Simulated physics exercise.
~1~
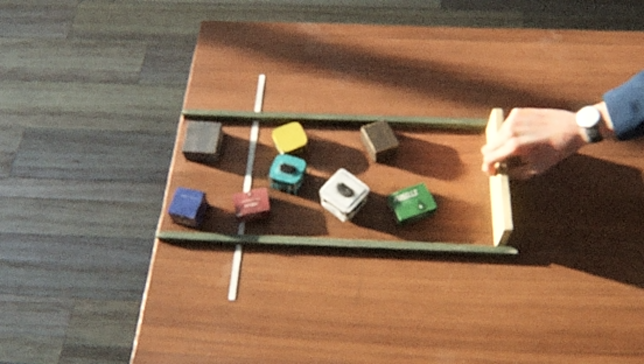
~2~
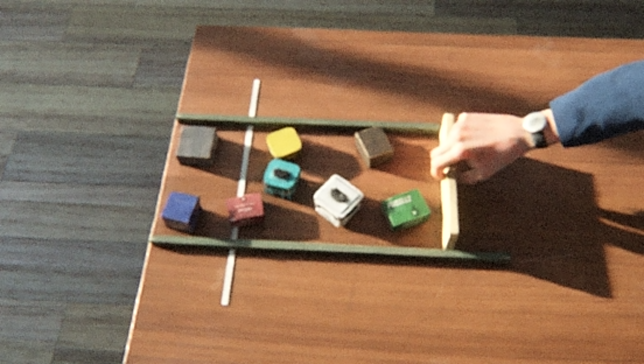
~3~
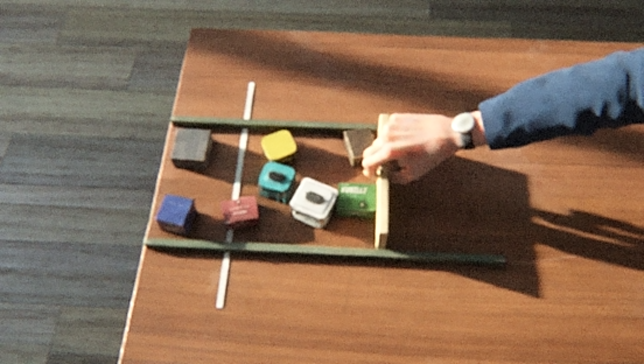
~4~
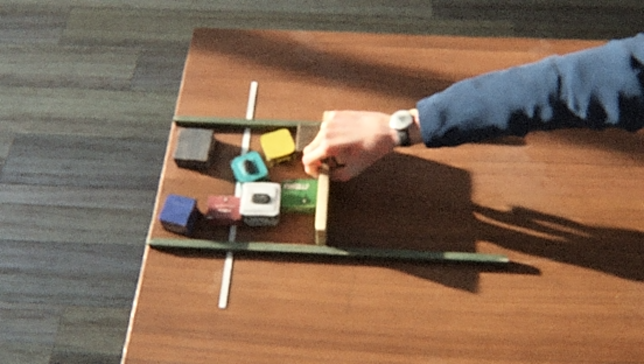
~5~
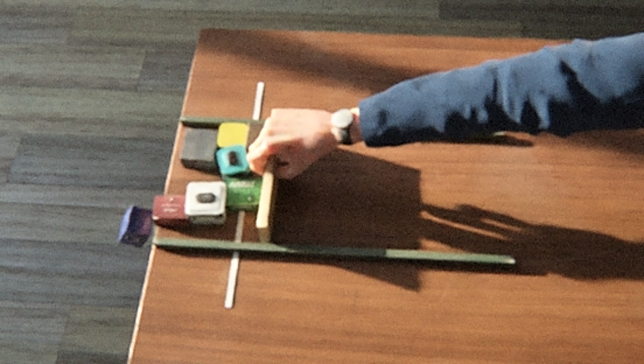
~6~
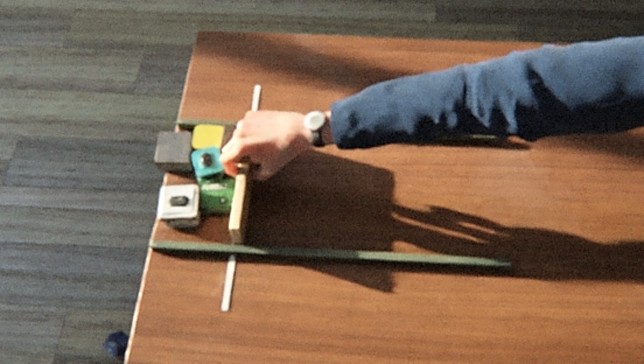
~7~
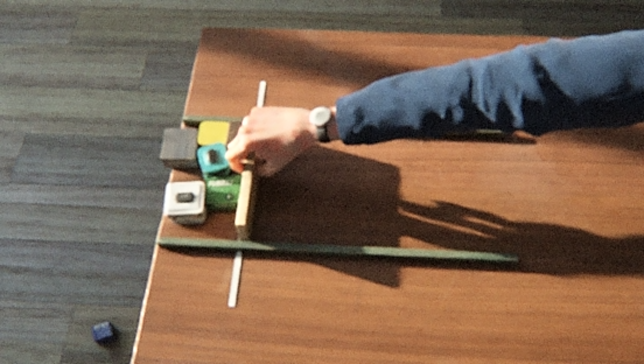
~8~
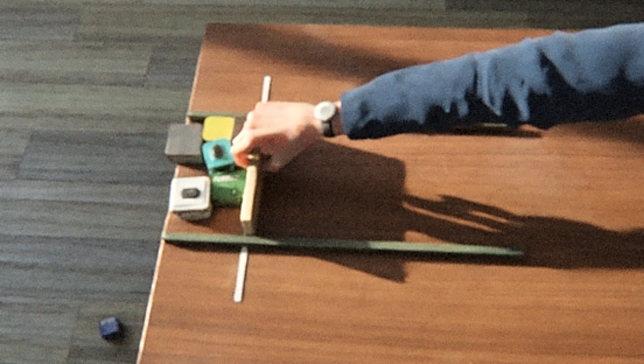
A hand in a blue sleeve slides an upright board leftward along a railed channel on a wooden table, toward a scatter of small boxes and blocks. The board meets the green box and a dark block first, then presses the green box against the white case. The bunched pieces shove the red box along, and it drives the blue box to the table's end, where it tips. The blue box drops to the floor, and the red box goes from the table too. The board stops near the pale tape strip, leaving the white, green, teal, yellow and grey pieces crowded at the edge.
